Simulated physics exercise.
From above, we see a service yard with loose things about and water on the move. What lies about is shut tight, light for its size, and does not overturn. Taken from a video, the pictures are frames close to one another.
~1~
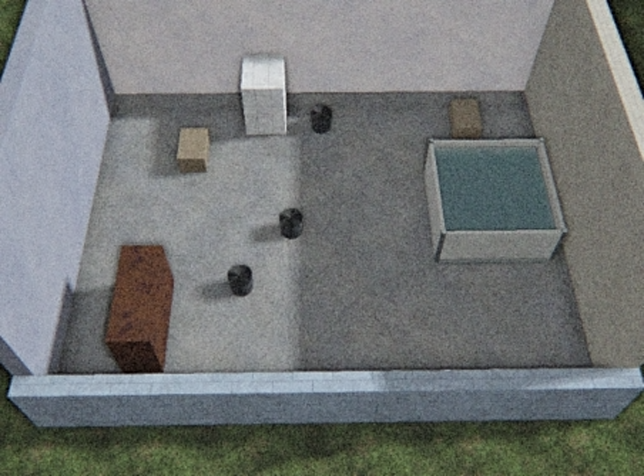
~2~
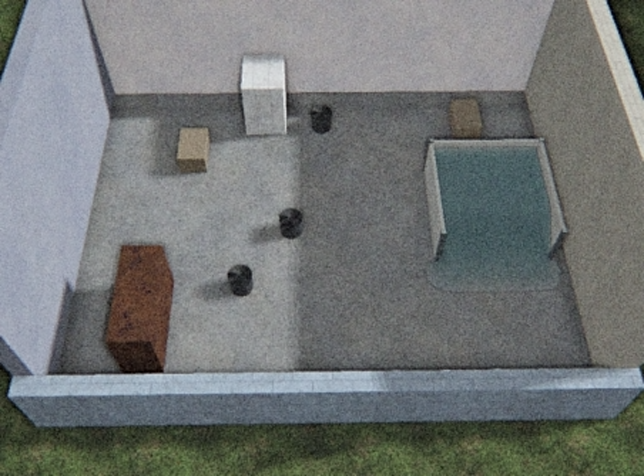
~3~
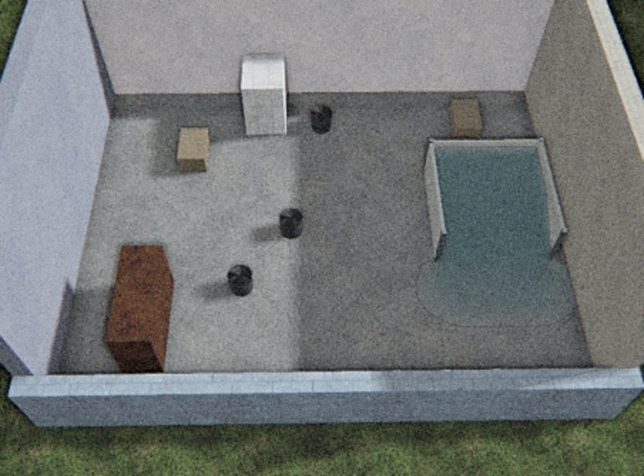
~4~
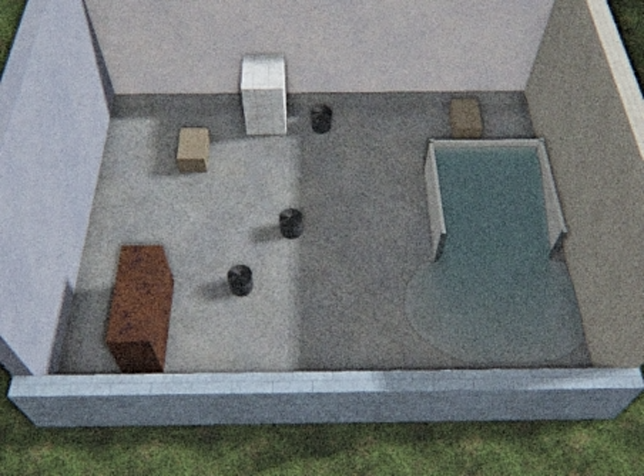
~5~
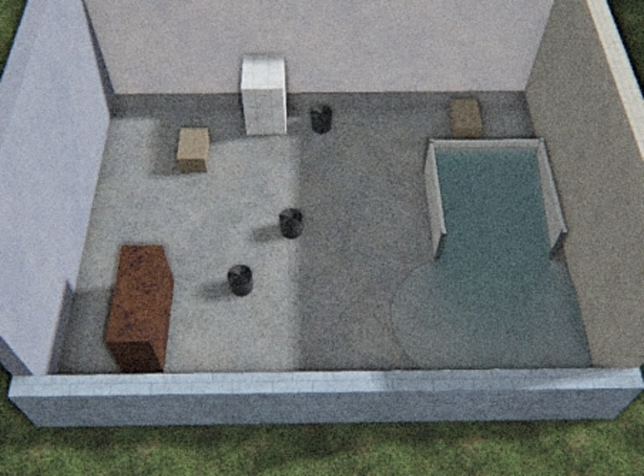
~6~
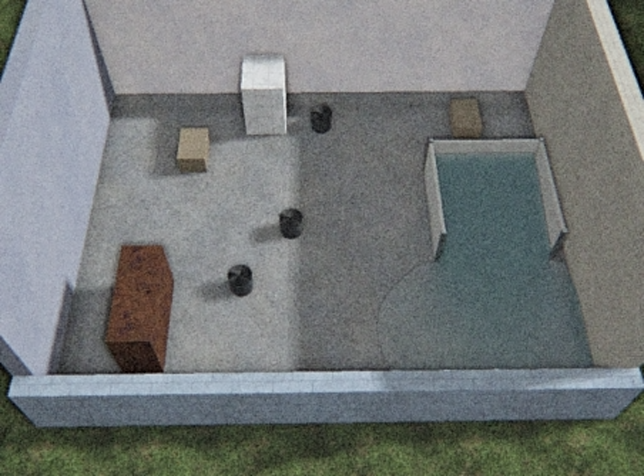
Water pours from the open front of a walled tank and spreads across the yard floor.
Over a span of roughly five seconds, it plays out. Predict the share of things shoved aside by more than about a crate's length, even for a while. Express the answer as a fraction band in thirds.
Fraction band: 1/3 to 2/3.
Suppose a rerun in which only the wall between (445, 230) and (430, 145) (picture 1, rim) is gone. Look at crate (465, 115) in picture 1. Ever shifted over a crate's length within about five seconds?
Judgement - not displaced that far.
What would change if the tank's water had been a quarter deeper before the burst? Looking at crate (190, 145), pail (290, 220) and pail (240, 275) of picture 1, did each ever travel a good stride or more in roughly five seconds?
Taking them as listed, the first came up short, the second did it and the third did it.
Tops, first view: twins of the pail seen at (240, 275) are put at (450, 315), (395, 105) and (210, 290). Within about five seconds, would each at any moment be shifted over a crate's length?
Result by item: Gets dislodged / stays where it is / gets dislodged.
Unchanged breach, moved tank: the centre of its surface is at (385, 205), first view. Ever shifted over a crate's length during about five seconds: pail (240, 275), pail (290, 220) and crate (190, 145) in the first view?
Item one travelled far enough, item two not displaced far, item three not displaced far.
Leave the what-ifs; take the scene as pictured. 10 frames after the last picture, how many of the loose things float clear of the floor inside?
That comes out at 0.
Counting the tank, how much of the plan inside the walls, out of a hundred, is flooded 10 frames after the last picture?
I'd put it at some 30 per cent.
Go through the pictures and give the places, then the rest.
The first picture shows a pail at (240, 275) rests on the ground; a pail at (321, 113) rests on the ground; 0 of 5 have shifted.
The second picture shows a pail at (240, 275) rests on the ground; a pail at (321, 113) rests on the ground; 0 of 5 have shifted.
The third picture shows a pail at (240, 275) rests on the ground; a pail at (321, 113), on the bottom; 0 of 5 have shifted.
The fourth picture shows a pail at (240, 275), on the bottom; a pail at (321, 113), on the bottom; 0 of 5 have shifted.
The fifth picture shows a pail at (240, 275), on the bottom; a pail at (321, 113) rests on the ground; 0 of 5 have shifted.
The sixth picture shows a pail at (240, 275) rests on the ground; a pail at (321, 113), on the bottom; 0 of 5 have shifted.
A moment on, 0 of 5 are well off their spots; 0 afloat.
Next, 0 of 5 are well off their spots; 0 afloat.
Later, 1 of 5 are well off their spots; 1 afloat.
In the end, 2 of 5 are well off their spots, and 2 have been at some point; 0 afloat.
